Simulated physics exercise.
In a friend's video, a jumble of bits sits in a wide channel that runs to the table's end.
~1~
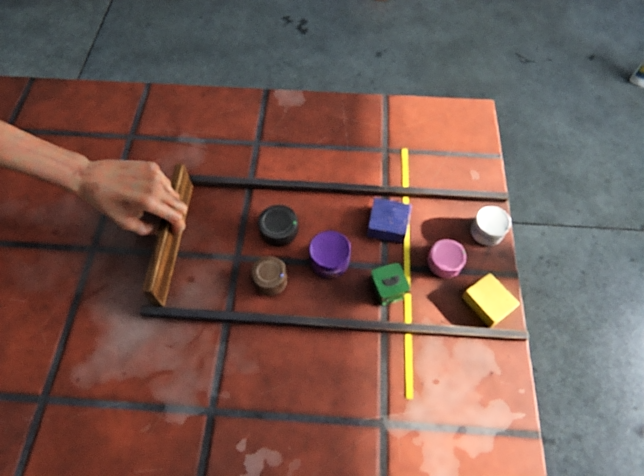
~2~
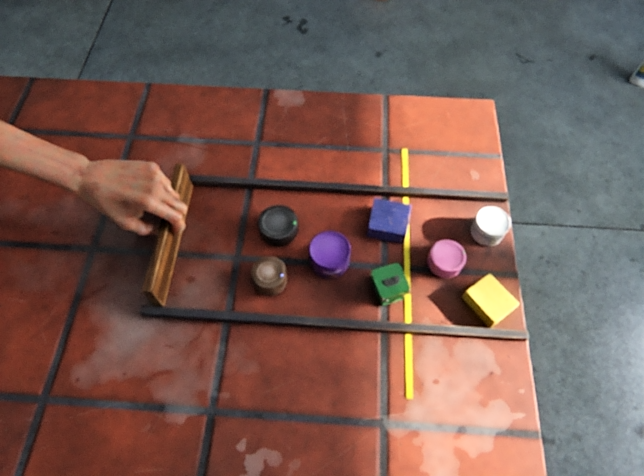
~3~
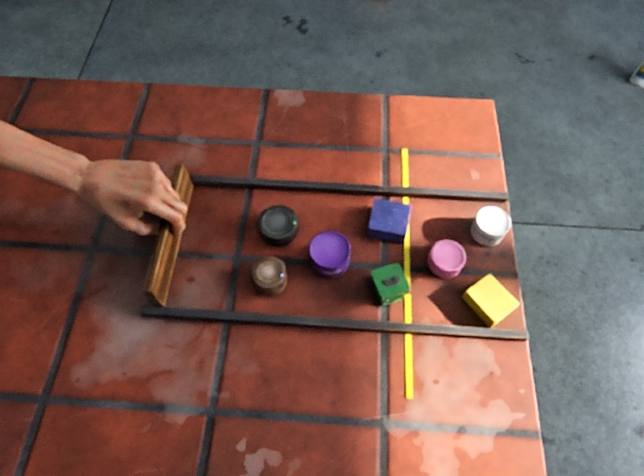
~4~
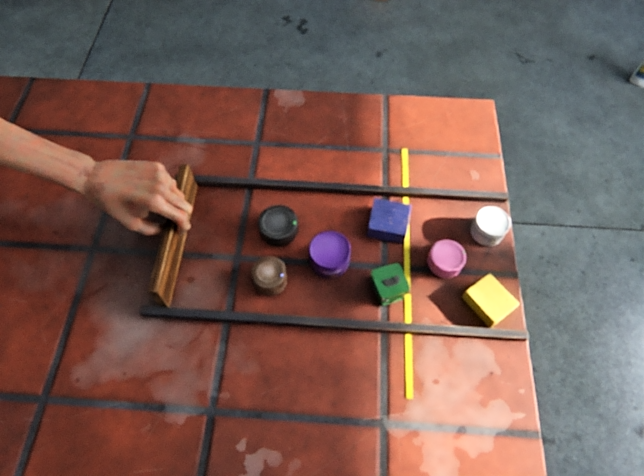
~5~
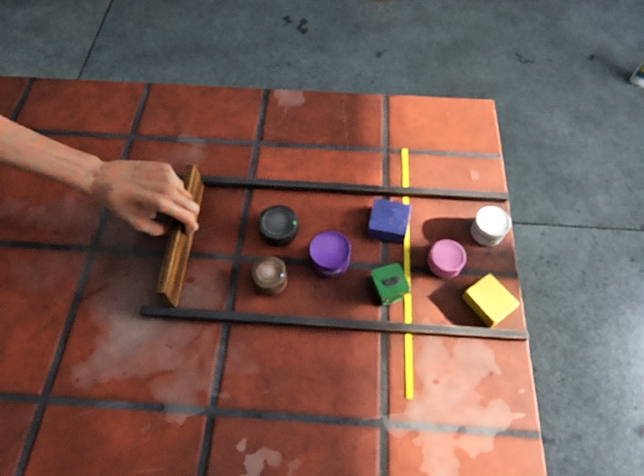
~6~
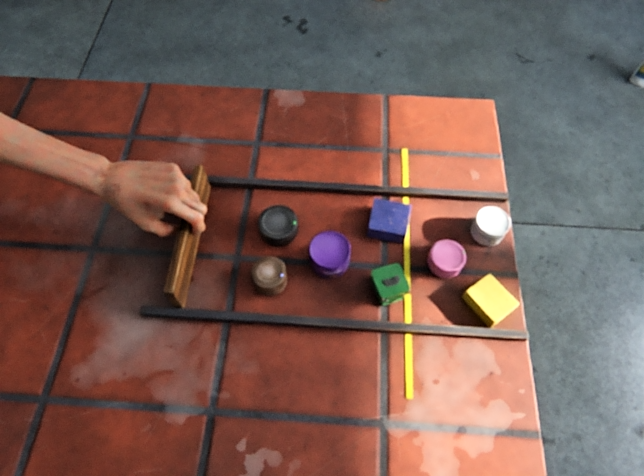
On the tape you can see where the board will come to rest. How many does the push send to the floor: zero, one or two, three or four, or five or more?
Most likely the drop count will come to nothing.
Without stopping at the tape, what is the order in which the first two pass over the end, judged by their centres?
Order: White tub first, yellow block second.
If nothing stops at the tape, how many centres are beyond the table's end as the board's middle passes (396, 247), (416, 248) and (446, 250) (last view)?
The counts are 0, 0 and 2, in that order.
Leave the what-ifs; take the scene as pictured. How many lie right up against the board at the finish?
The count is 3.
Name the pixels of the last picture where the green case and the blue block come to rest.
Near (455, 293) and (459, 217).
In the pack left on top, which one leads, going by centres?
The white tub.
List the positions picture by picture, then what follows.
White tub (490, 226); yellow block (490, 300); pink lid (446, 259); board (170, 233); tape (407, 257), in the first picture.
Yellow block (490, 300); board (170, 233), in the second picture.
Pink lid (446, 259); black lid (278, 226), in the third picture.
White tub (490, 227); blue block (389, 221), in the fourth picture.
Yellow block (490, 300); green case (389, 285), in the fifth picture.
White tub (490, 227); yellow block (490, 300); pink lid (446, 259); board (189, 234); tape (407, 257), in the sixth picture.
A little later, none off yet; white tub at rest near (490, 227); yellow block at rest near (490, 300); pink lid at rest near (446, 259).
When it is over, the number that fall off is zero.
